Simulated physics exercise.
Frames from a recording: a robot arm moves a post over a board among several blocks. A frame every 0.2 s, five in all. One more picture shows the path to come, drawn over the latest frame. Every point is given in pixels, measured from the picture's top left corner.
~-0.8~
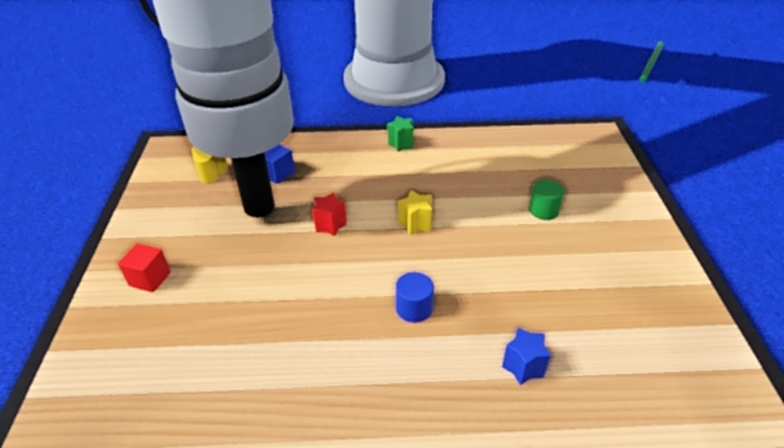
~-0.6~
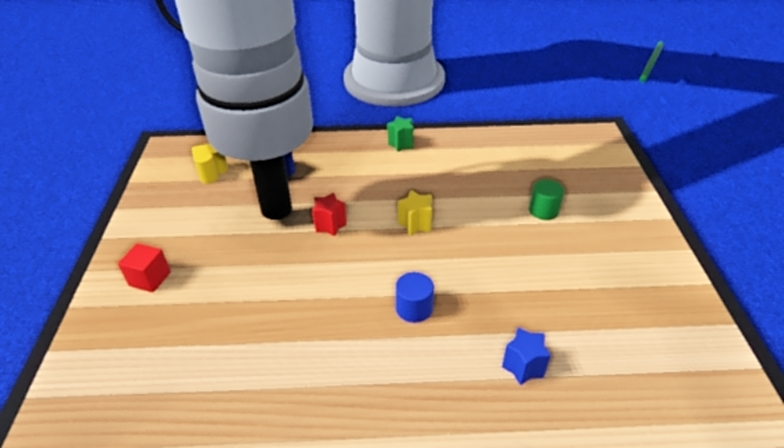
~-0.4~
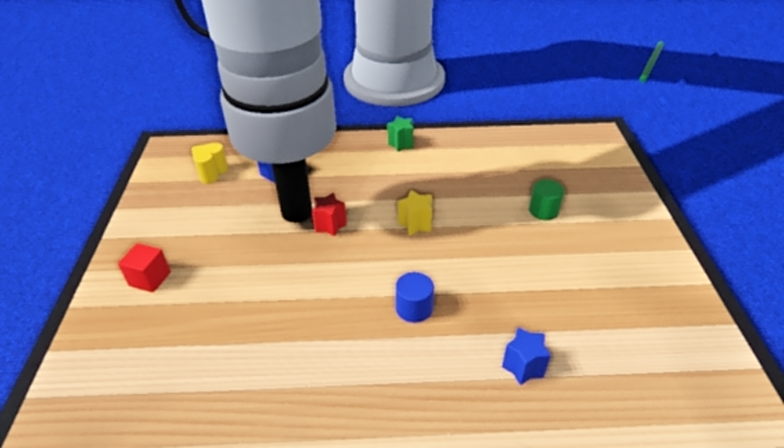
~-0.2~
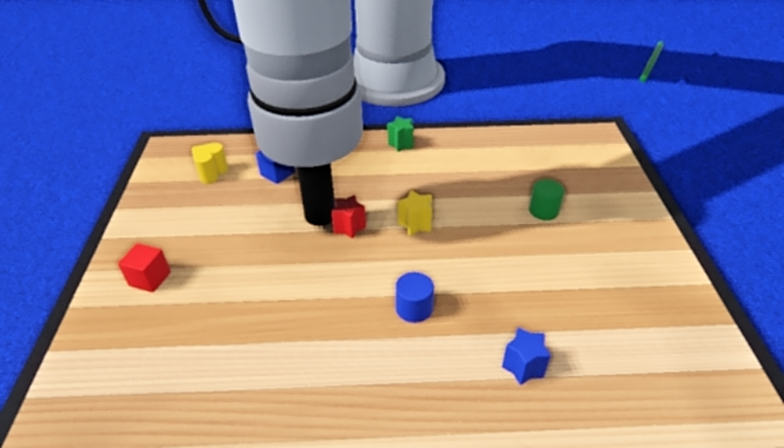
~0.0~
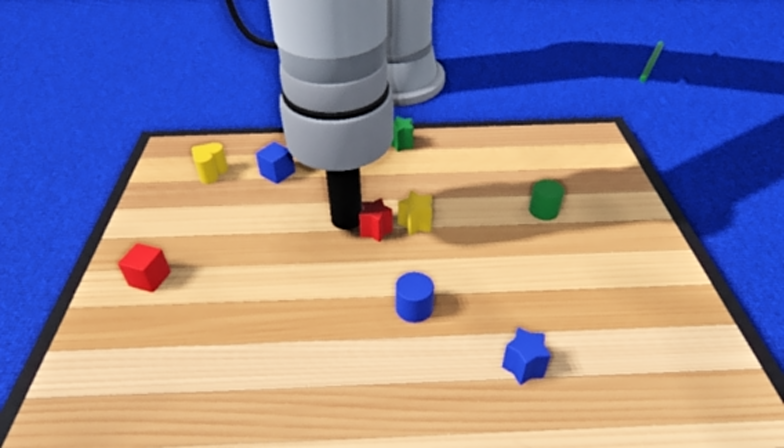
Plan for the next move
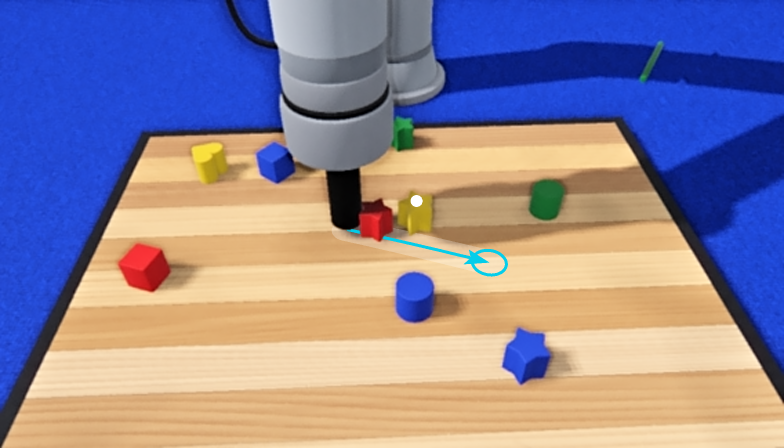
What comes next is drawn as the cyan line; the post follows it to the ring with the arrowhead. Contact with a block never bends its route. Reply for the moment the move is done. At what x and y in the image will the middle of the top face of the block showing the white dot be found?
For the centre of its top, I'd go with (467, 195).
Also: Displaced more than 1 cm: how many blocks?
I'd say two blocks get shifted by more than about 1 cm.
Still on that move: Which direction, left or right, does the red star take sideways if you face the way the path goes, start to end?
It goes toward the left-hand side.
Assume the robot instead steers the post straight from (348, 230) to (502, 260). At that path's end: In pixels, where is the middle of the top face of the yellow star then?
The middle of its top is at (474, 194).
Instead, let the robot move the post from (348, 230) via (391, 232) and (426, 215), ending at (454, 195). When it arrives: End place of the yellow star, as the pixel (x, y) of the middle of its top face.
Its top centre is at about (500, 196).
The line goes from (348, 230) to (489, 262); the dot is on the yellow star.
The first path, step by step. One third of the way, post (394, 230); red star (425, 214), turned 20° anticlockwise; yellow star (444, 199), turned 15° anticlockwise.
Two thirds of the way, post (441, 241); red star (470, 215), turned 65° anticlockwise; yellow star (465, 195), turned 60° anticlockwise.
At the end, post (491, 252); red star (492, 216), turned 140° anticlockwise; blue disc unmoved; yellow star (467, 195), turned 70° anticlockwise.
